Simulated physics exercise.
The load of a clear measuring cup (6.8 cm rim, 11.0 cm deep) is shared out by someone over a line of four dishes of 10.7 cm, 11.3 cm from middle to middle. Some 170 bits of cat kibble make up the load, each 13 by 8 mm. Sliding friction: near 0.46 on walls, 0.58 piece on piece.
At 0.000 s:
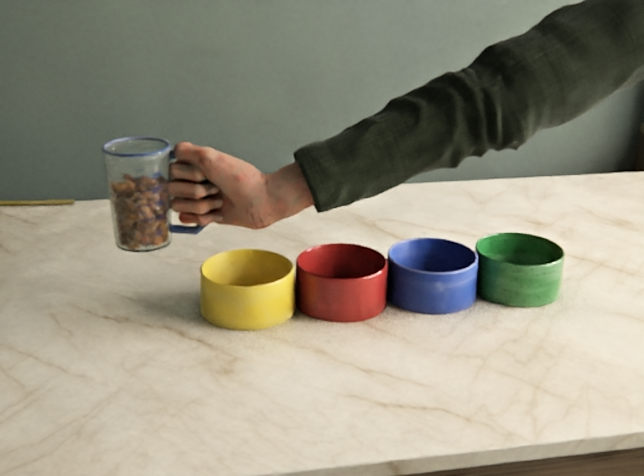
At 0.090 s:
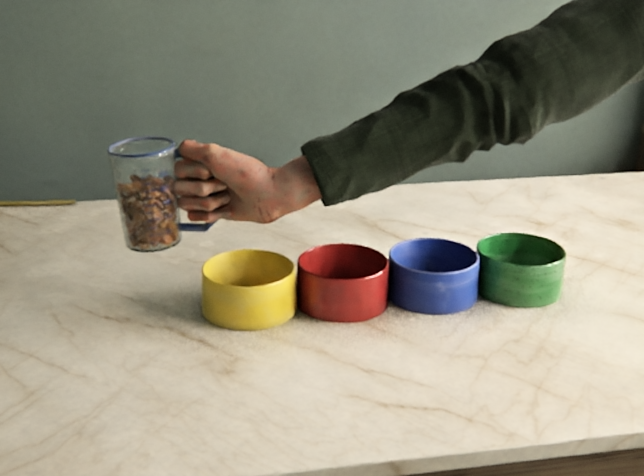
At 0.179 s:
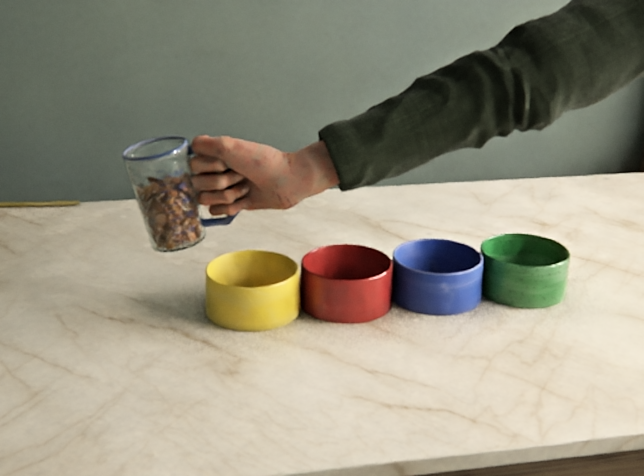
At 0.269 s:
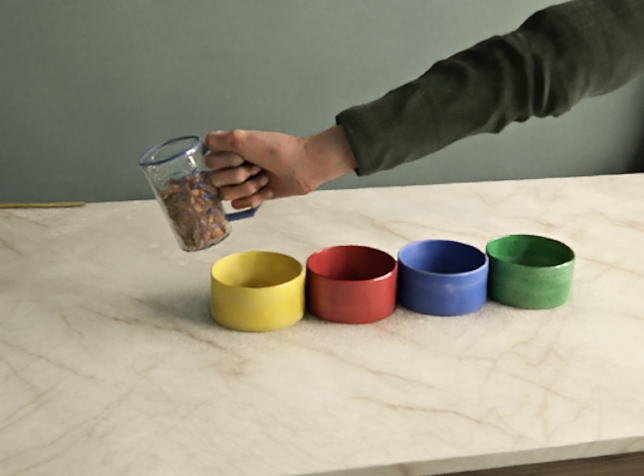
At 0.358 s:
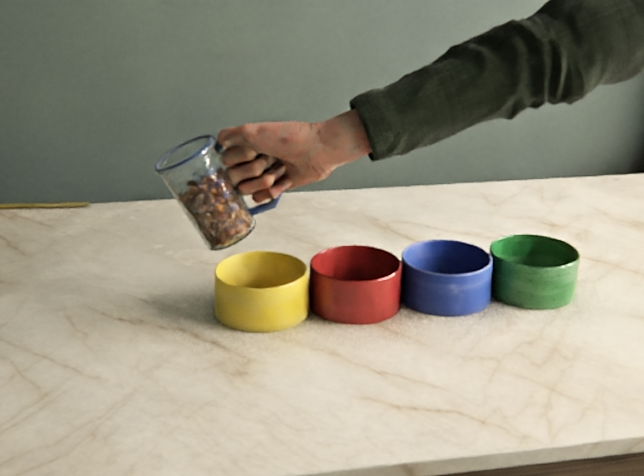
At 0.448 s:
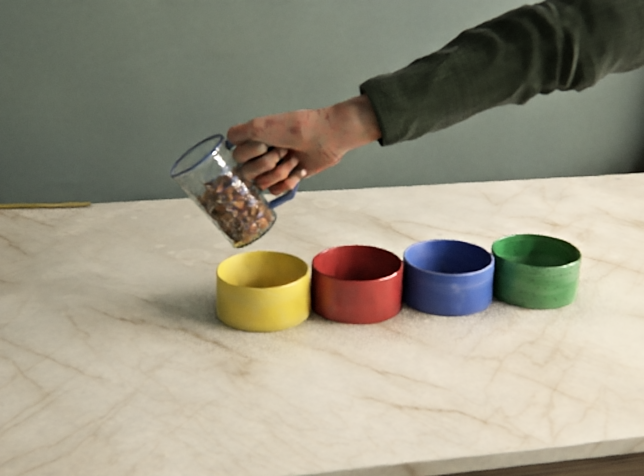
A clear measuring cup of brown kibble moving right and tilting in a hand, beside yellow, red, blue and green dishes.
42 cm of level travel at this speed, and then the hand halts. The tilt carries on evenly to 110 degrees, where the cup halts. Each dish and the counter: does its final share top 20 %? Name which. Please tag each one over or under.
Red dish - over; blue dish - over; green dish - under; yellow dish - under; counter - under.
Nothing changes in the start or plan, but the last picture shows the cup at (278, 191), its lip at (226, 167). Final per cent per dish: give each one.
Then red 0, blue 80, green 0, and yellow 0.
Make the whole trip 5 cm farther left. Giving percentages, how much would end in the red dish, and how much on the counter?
Then the red dish would get 40 and the counter 0.
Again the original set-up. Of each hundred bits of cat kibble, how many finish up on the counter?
Around 0 percent, I'd guess.
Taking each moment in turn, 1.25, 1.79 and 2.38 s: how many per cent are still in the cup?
Series: 100 / 55 / 30 per cent.
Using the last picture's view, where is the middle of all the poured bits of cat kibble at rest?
Look around (384, 292) in the last picture.
Then, at 1.25 s, tilt 103 degrees; cup holds 100 %.
Then, at 1.79 s, tilt 110 degrees; cup holds 55 %, red 40 %, yellow 5 %.
After 2.38 s, tilt 110 degrees; cup holds 30 %, red 45 %, blue 20 %, yellow 5 %.
At rest (4.2 s), red 45 %, blue 35 %, green 0 %, yellow 5 %, counter 0 %, cup 15 %.
